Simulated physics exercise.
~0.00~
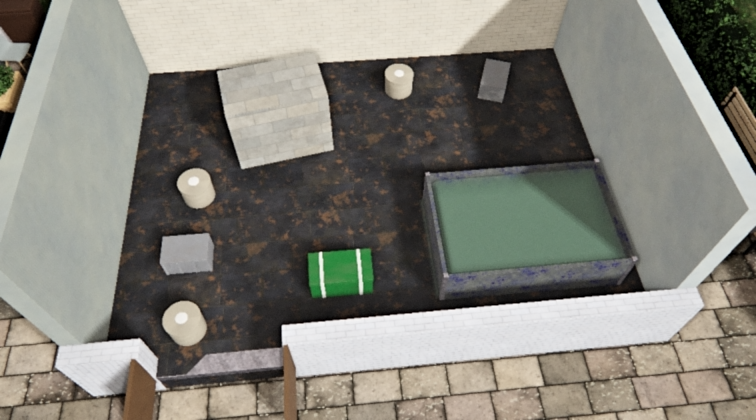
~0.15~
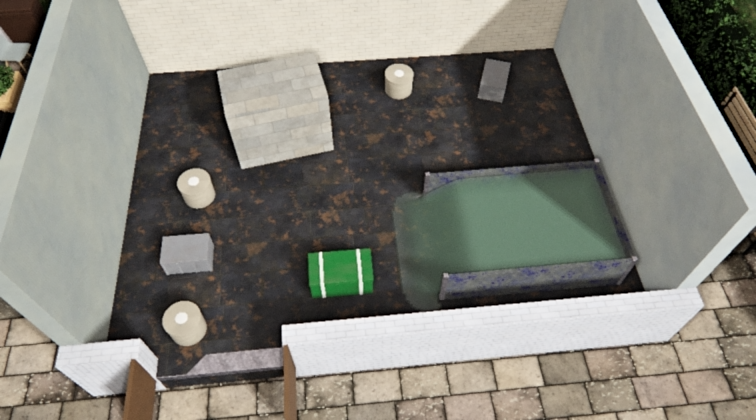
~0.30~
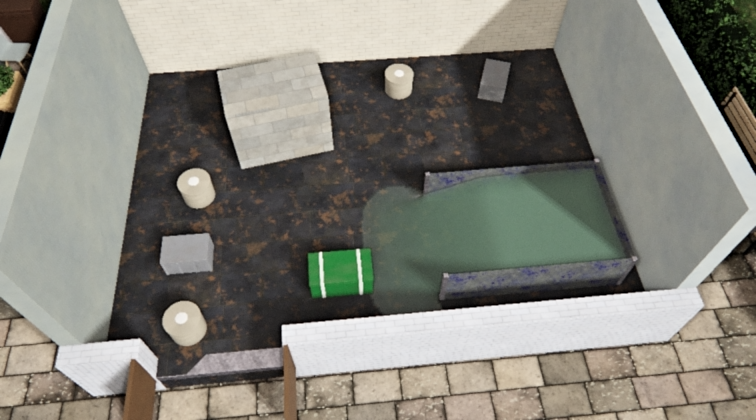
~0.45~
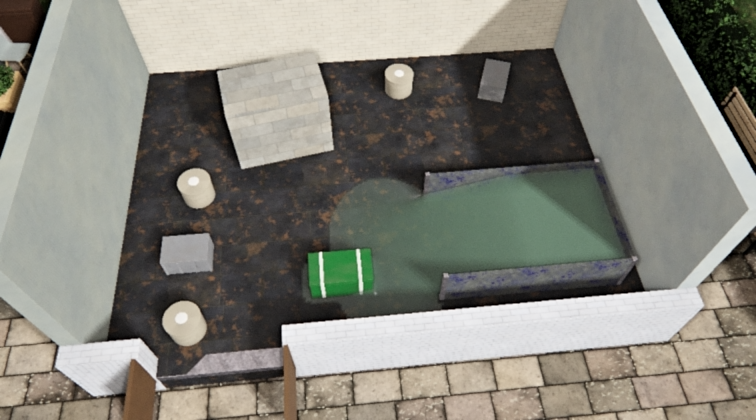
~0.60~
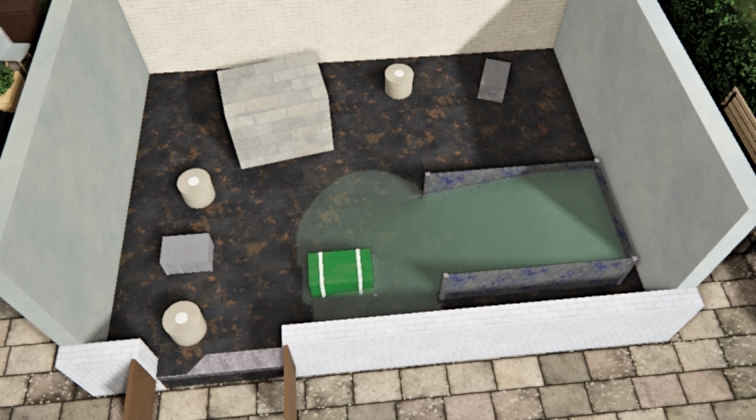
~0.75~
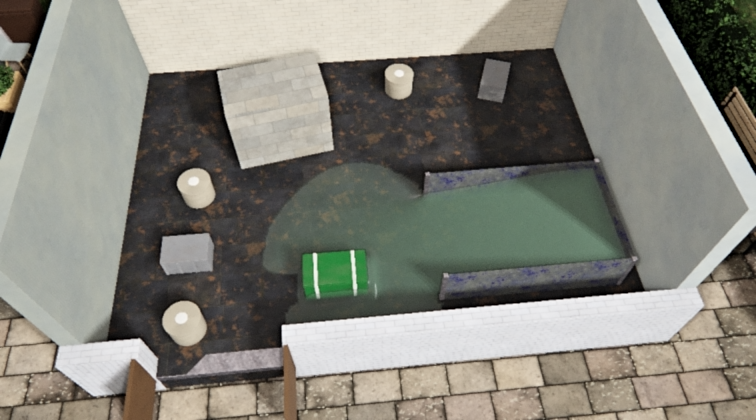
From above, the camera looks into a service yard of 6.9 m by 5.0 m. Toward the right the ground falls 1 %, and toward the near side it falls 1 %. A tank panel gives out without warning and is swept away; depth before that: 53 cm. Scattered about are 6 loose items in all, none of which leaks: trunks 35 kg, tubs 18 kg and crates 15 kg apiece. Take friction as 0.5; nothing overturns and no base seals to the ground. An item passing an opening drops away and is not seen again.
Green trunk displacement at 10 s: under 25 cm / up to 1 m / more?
More.
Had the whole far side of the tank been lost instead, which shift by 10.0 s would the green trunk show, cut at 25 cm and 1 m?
I'd say the green trunk scarcely moves.
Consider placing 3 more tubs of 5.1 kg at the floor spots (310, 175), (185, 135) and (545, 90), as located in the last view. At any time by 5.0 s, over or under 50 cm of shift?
In the order listed: Across the line; across the line; behind the line.
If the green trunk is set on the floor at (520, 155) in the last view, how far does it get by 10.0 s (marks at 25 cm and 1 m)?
I'd say it does not really move.
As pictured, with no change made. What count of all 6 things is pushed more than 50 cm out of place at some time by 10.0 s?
Total: 4.
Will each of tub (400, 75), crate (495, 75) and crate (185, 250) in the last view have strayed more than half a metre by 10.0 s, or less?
The first never reached the threshold, the second never reached the threshold, and the third topped the threshold.
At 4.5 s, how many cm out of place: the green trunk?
I'd guess some 200 cm by then.
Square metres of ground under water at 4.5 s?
At that time the wet patch spans about 24 m2.
After 2.0 s the green trunk is near (233, 290), 1.3 m from its start, aground; 0 of 6 are out; 0 afloat.
After 4.5 s the green trunk is near (197, 307), 1.8 m from its start, afloat; 0 of 6 are out; 3 afloat.
After 7.0 s the green trunk has gone out; 2 of 6 are out; 1 afloat.
After 10.0 s the green trunk has gone out; 3 of 6 are out; 0 afloat.
